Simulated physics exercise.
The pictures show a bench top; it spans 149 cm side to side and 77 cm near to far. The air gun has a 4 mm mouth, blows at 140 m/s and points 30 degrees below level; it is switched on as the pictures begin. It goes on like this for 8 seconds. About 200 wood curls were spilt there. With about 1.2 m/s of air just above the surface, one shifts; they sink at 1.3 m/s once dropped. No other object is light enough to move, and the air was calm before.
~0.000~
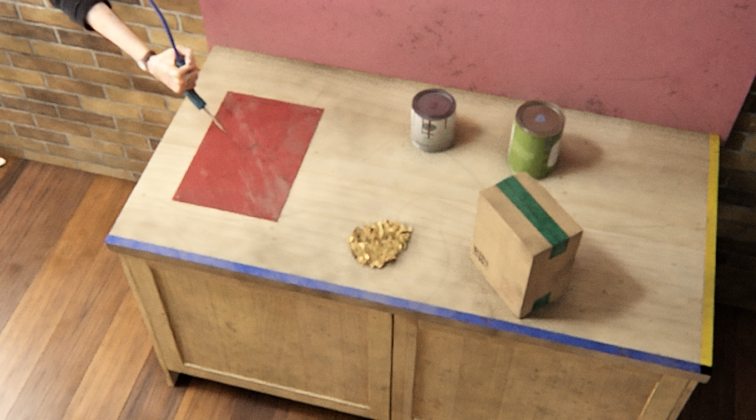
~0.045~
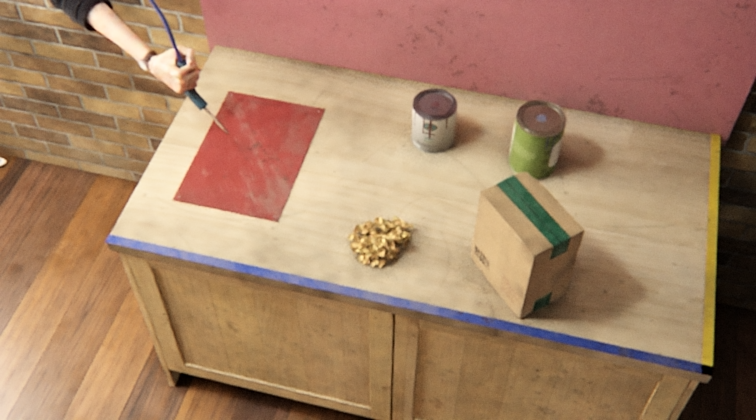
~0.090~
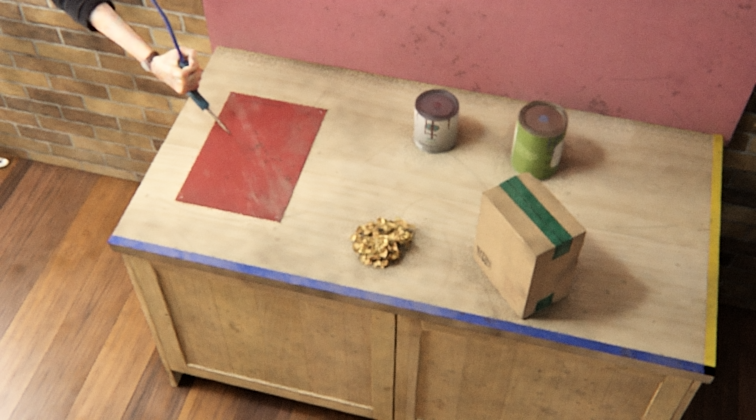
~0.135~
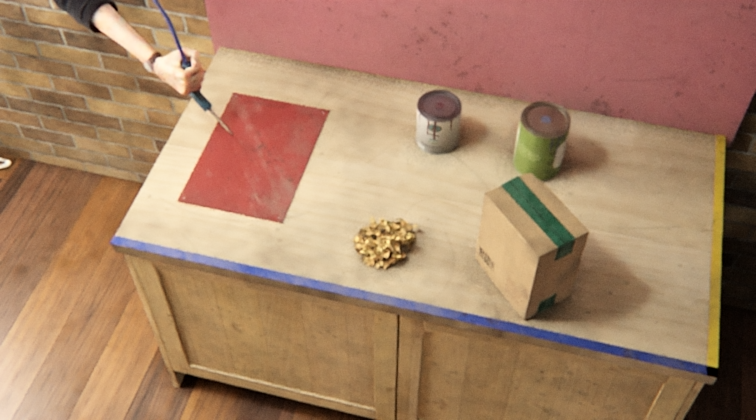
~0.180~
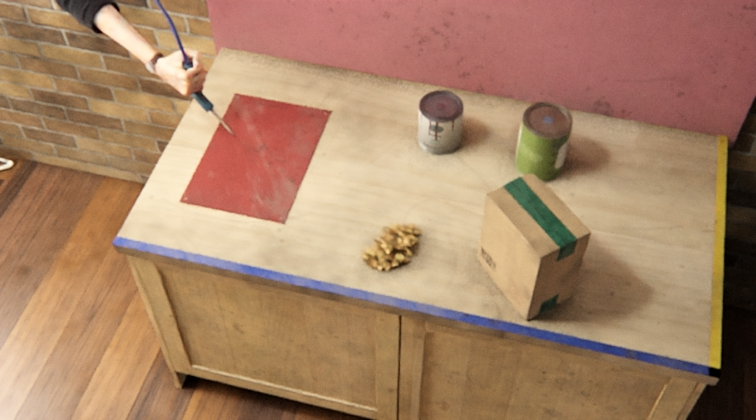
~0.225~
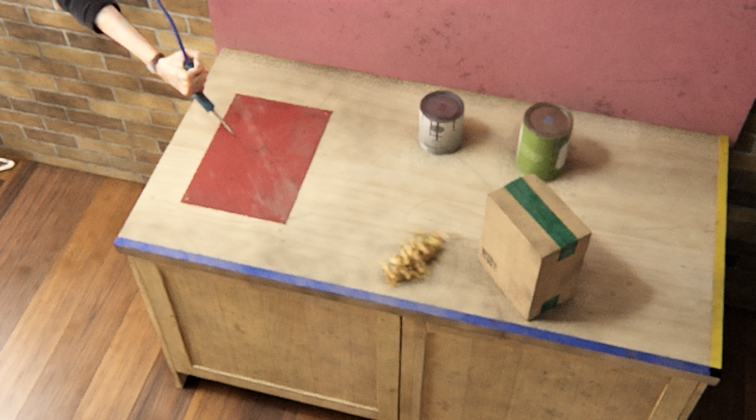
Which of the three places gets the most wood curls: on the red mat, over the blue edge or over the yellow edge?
Blue.
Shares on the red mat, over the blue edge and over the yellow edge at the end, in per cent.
I'd estimate around 0 per cent at red, 100 per cent at blue and 0 per cent at yellow.
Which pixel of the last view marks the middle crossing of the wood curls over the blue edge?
Around (491, 328).
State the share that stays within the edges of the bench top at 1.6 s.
Near 0 per cent, more or less.
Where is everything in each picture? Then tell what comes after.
In the first frame, the middle of the wood curls is near (383, 244), none has stirred yet and the mouth of the air gun is at (227, 134).
In the second frame, the middle of the wood curls is near (384, 241), none has stirred yet, the red mat is centred on (252, 153), the yellow edge is centred on (717, 244) and the blue edge is centred on (393, 306).
In the third frame, the middle of the wood curls is near (386, 241), none has stirred yet, the top of a box is at (534, 210) and the top of a tin is at (437, 104).
In the fourth frame, the middle of the wood curls is near (389, 242) and none has stirred yet.
In the fifth frame, the middle of the wood curls is near (394, 249), the farthest in sight from the air gun is at (407, 261) and about 30 % have left their places.
In the sixth frame, the middle of the wood curls is near (414, 261), the farthest in sight from the air gun is at (455, 237) and all have left their places.
After 1.6 s, 0 % are on the move or not yet settled, 0 % are on the red mat, 0 % over the yellow edge and 100 % over the blue edge.
After 2.6 s, 0 % are on the move or not yet settled, 0 % are on the red mat, 0 % over the yellow edge and 100 % over the blue edge.
After 4.4 s, 0 % are on the move or not yet settled, 0 % are on the red mat, 0 % over the yellow edge and 100 % over the blue edge.
After 8.0 s, at the end, 0 % are on the red mat, 0 % over the yellow edge and 100 % over the blue edge.
